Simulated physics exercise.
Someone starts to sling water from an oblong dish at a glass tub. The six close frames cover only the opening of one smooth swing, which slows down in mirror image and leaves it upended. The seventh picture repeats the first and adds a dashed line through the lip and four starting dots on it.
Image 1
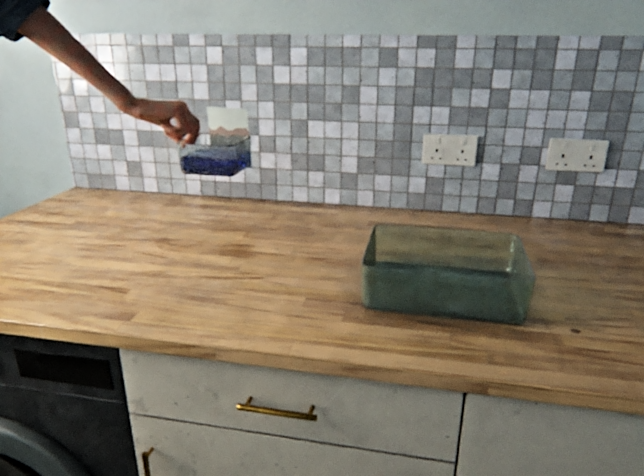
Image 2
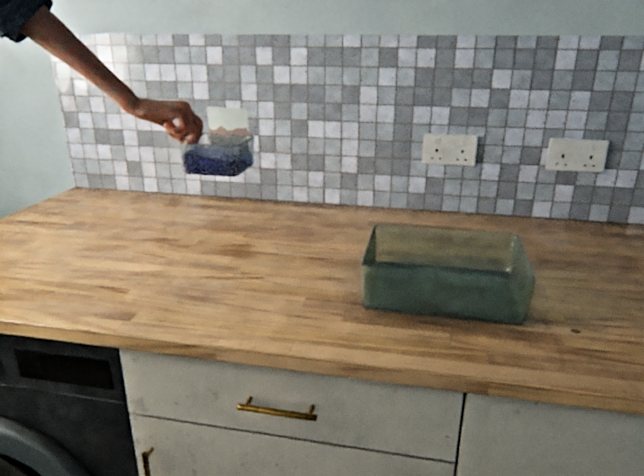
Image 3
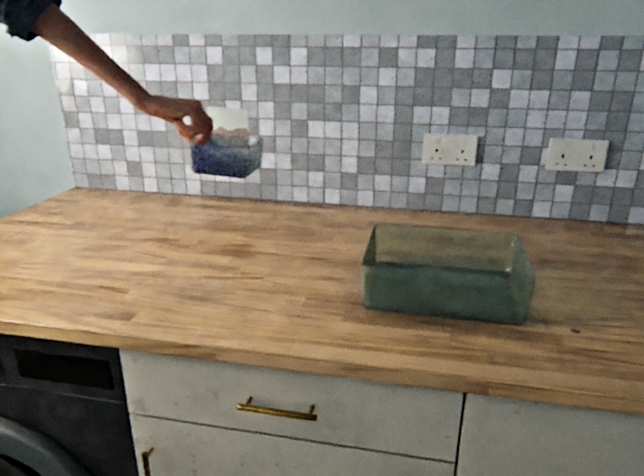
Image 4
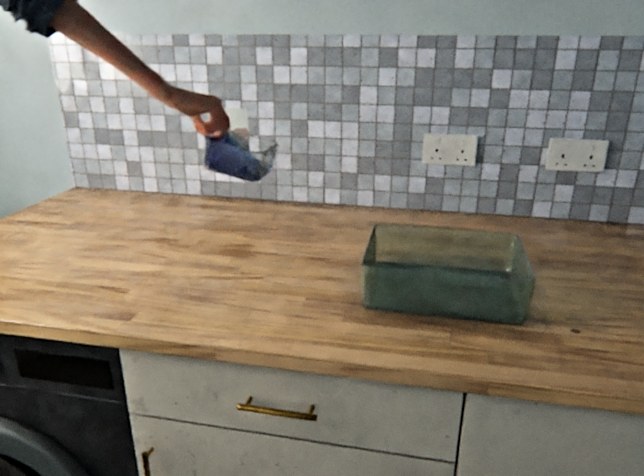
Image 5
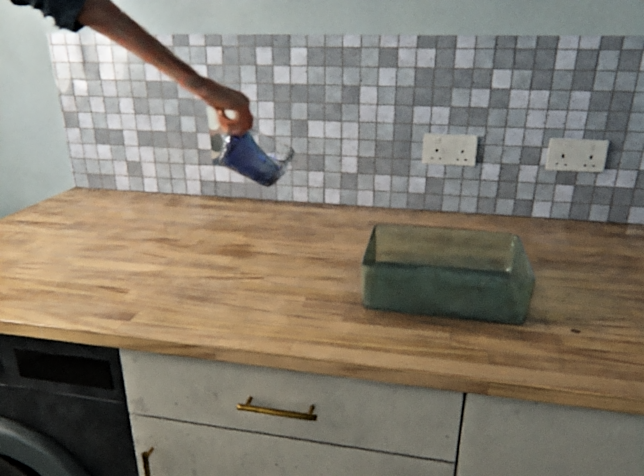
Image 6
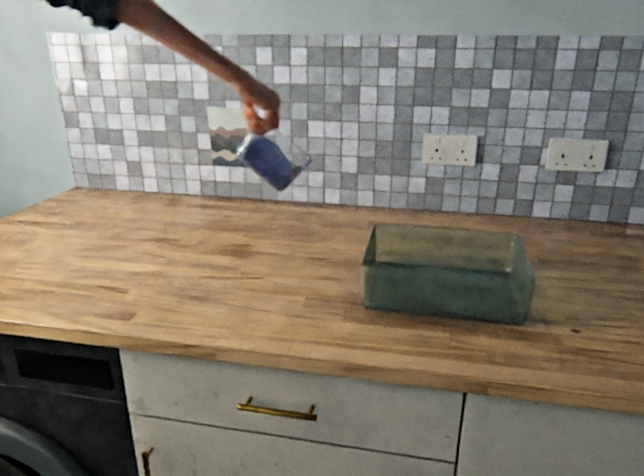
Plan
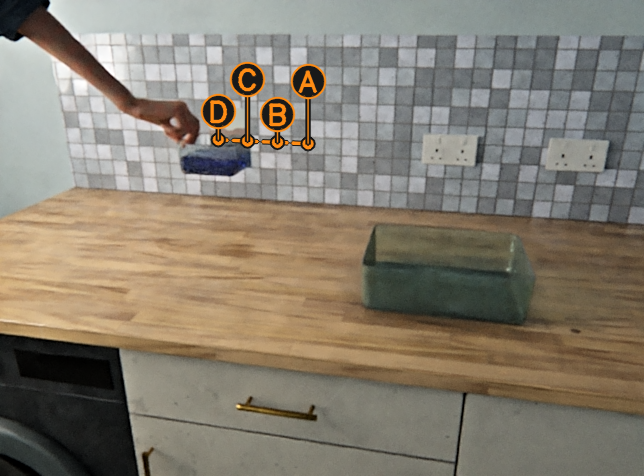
At the start, a hand at the left holds a small clear dish of blue water upright above a wooden counter, where a greenish glass tub sits still. The arm moves the dish to the right, then tips it increasingly steeply, right side down, as the water shifts and comes over the rim.
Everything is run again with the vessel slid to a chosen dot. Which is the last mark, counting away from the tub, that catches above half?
Choose D.
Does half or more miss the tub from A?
No, not at all.
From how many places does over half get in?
All four.
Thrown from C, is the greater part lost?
No.
In orange, A at (308, 143); B at (277, 142); C at (247, 141); D at (218, 139).
Choosing A, about 83 % lands in the tub, 3 % falls short and 14 % goes beside or beyond.
Choosing B, about 88 % lands in the tub, 7 % falls short and 5 % goes beside or beyond.
Choosing C, about 74 % lands in the tub, 13 % falls short and 13 % goes beside or beyond.
Choosing D, about 67 % lands in the tub, 21 % falls short and 12 % goes beside or beyond.
